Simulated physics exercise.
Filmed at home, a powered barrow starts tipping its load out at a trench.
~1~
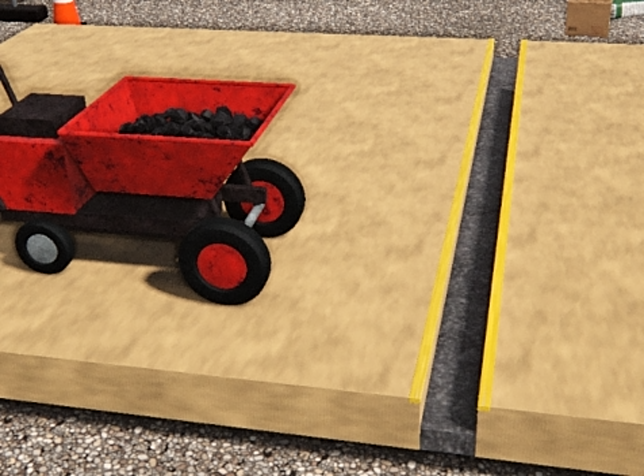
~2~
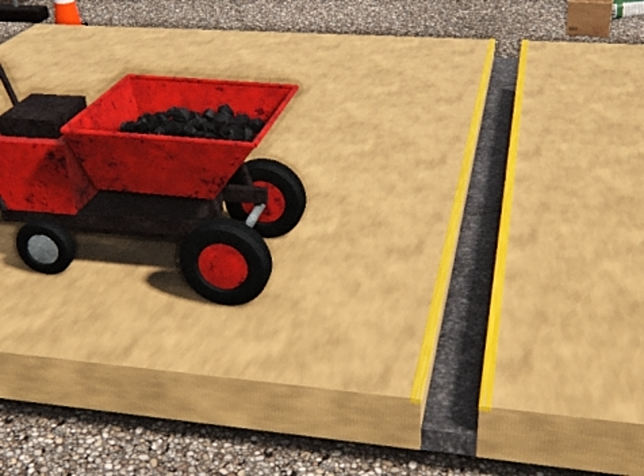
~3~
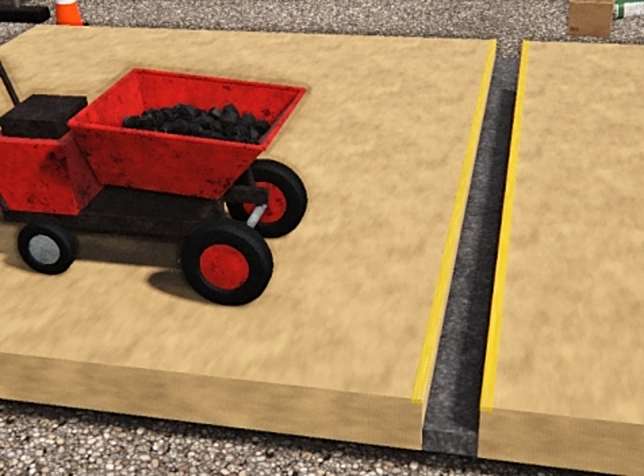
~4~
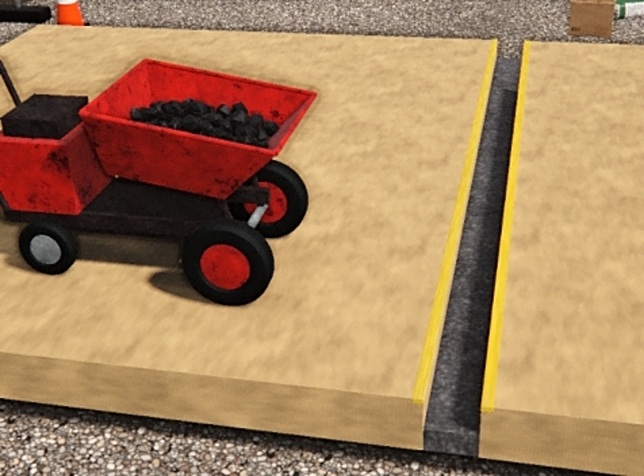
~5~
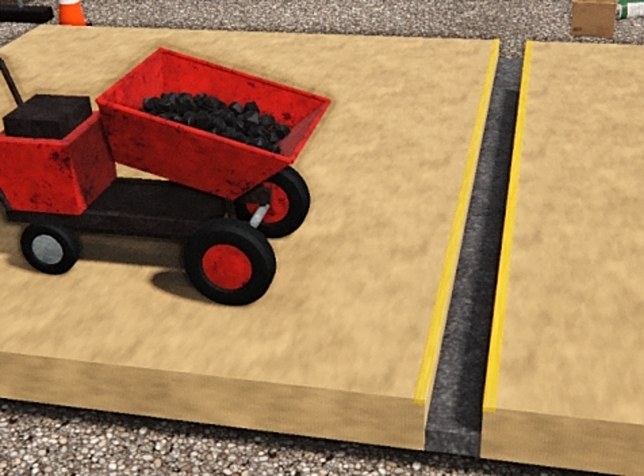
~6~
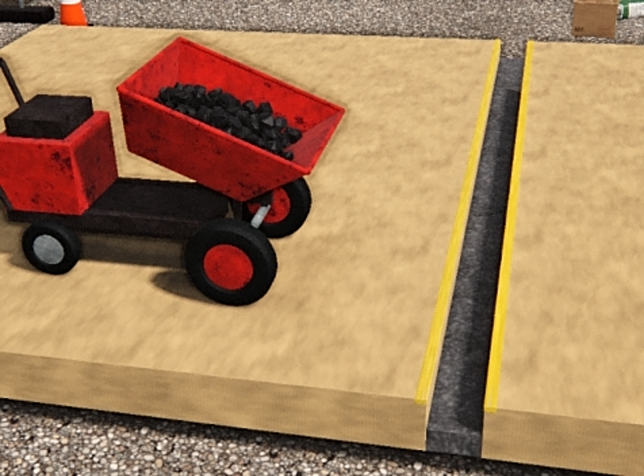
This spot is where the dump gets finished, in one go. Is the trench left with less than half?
Yes, it holds less than half.
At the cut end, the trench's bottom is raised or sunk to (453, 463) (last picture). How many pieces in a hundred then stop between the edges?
Something close to 40 per cent.
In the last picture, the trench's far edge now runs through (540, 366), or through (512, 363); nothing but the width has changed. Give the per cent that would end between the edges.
Lab note: Try one 40 per cent, try two 40 per cent.
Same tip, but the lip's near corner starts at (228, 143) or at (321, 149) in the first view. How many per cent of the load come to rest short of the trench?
That works out to 60 per cent for the first position and 10 per cent for the second.
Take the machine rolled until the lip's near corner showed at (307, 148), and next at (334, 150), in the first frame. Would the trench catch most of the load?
The bulk / the bulk.
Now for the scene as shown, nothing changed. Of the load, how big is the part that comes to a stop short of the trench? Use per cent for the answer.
Around 45 %.
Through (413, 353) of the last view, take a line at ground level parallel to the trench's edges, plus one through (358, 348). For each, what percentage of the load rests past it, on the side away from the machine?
Around 40 percent for the first and 80 percent for the second.
Soon, skip tipped steeply; all in the skip.
A while on, skip tipped right over; about two thirds in the skip; about a third short of the trench; a stray few in or heaped over the trench.
Towards the end, skip tipped right over; about a quarter in the skip; about half short of the trench; about a third in or heaped over the trench; a stray few beyond it.
Finally, skip tipped right over; about a quarter in the skip; about half short of the trench; about a third in or heaped over the trench; a stray few beyond it.
